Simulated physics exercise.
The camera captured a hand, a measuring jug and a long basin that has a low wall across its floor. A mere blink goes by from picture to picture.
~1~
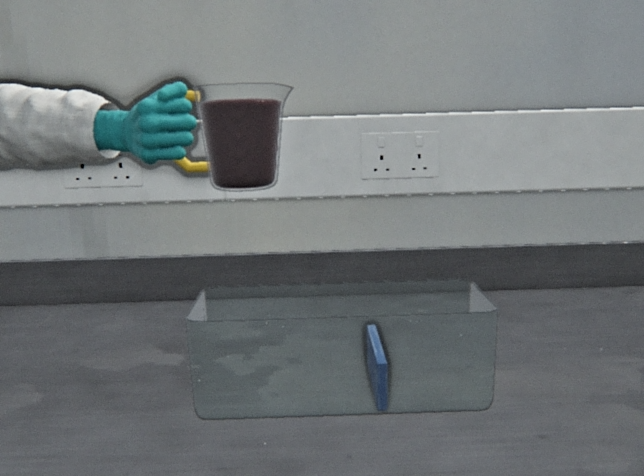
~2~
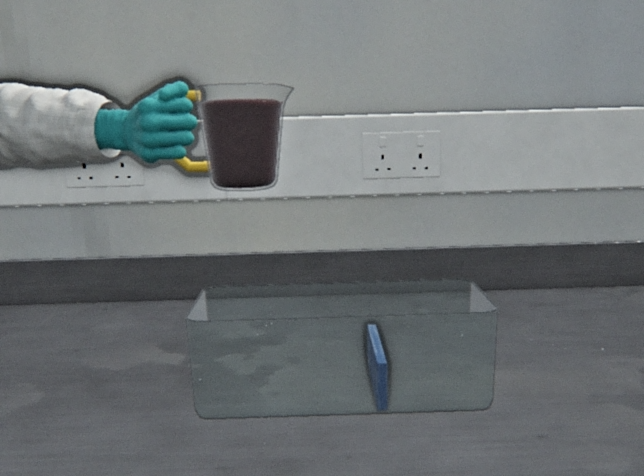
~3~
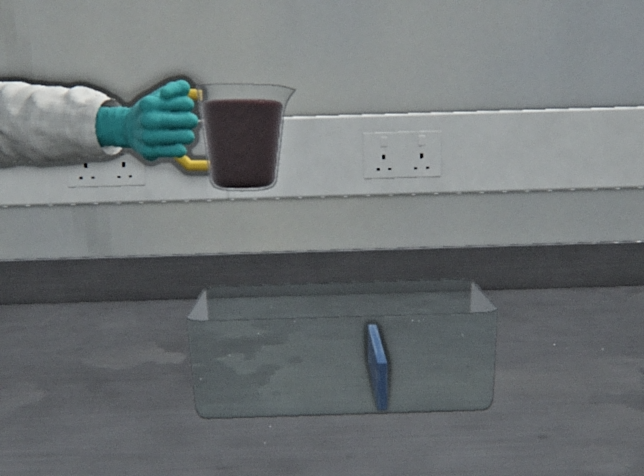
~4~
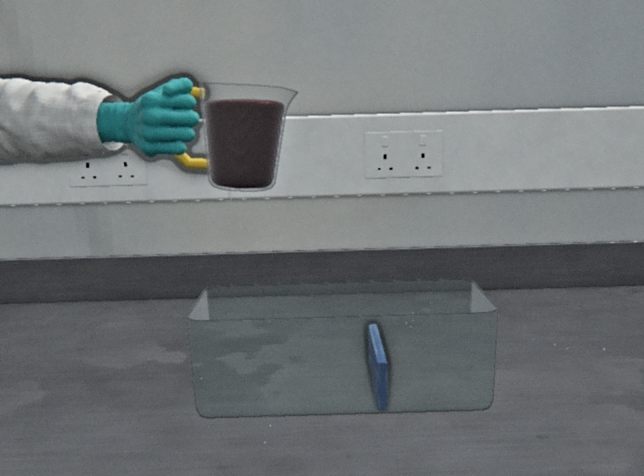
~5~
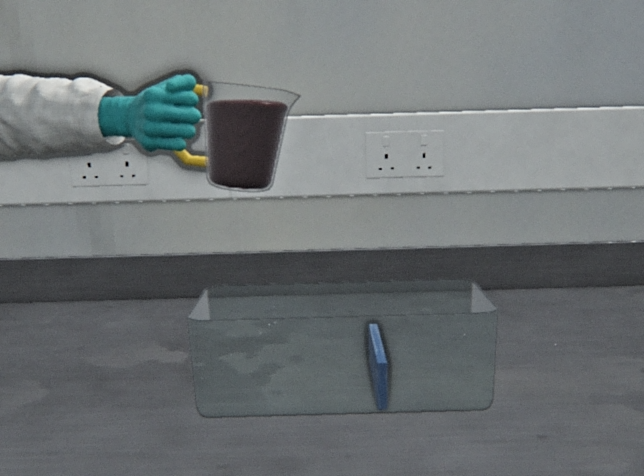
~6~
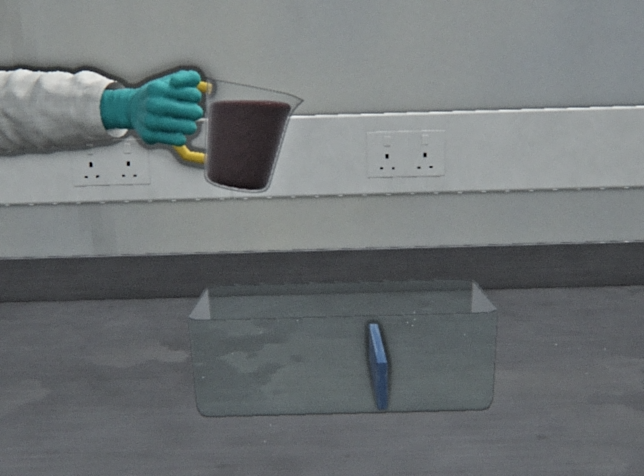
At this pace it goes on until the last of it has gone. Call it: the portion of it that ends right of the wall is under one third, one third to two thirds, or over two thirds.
One third to two thirds.
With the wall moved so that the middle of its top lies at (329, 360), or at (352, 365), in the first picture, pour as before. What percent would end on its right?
You'd get roughly 95 per cent the first time and roughly 90 per cent the second.
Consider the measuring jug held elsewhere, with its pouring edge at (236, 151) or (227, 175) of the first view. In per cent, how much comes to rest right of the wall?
5 % and 0 %.
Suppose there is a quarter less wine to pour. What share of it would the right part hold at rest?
It comes to around 20 percent.
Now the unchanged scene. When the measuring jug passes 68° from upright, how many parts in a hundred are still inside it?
Near 75 in a hundred still remains.
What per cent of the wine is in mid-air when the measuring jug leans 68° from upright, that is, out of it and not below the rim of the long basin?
About 20 per cent.
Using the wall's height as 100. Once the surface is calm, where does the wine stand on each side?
The left side sits at 20 per cent and the right side at 20.
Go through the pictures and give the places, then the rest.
The first frame shows tilt 0°; pouring edge (293, 86); surface from (201, 103) to (283, 101); the long basin's rim runs from (195, 305) to (484, 296); the wall's top is at (376, 344).
The second frame shows tilt 0°; pouring edge (294, 87); surface from (202, 103) to (283, 101).
The third frame shows tilt 2°; pouring edge (296, 88); surface from (204, 102) to (284, 102).
The fourth frame shows tilt 4°; pouring edge (298, 91); surface from (205, 103) to (286, 103).
The fifth frame shows tilt 8°; pouring edge (301, 94); surface from (208, 103) to (289, 103).
The sixth frame shows tilt 12°; pouring edge (304, 99); surface from (210, 103) to (293, 104).
A moment on, the measuring jug is tipped part way and 77 per cent is still to pour, 2 is left of the wall and 1 right of it.
Next, the measuring jug is tipped right over and 21 per cent is still to pour, 15 is left of the wall and 35 right of it.
Then the measuring jug is tipped right over and 0 per cent is still to pour, 50 is left of the wall and 45 right of it.
Later the measuring jug is tipped right over and 0 per cent is still to pour, 52 is left of the wall and 46 right of it.
In the end 52 per cent lies left of the wall, 46 right of it and 2 outside.
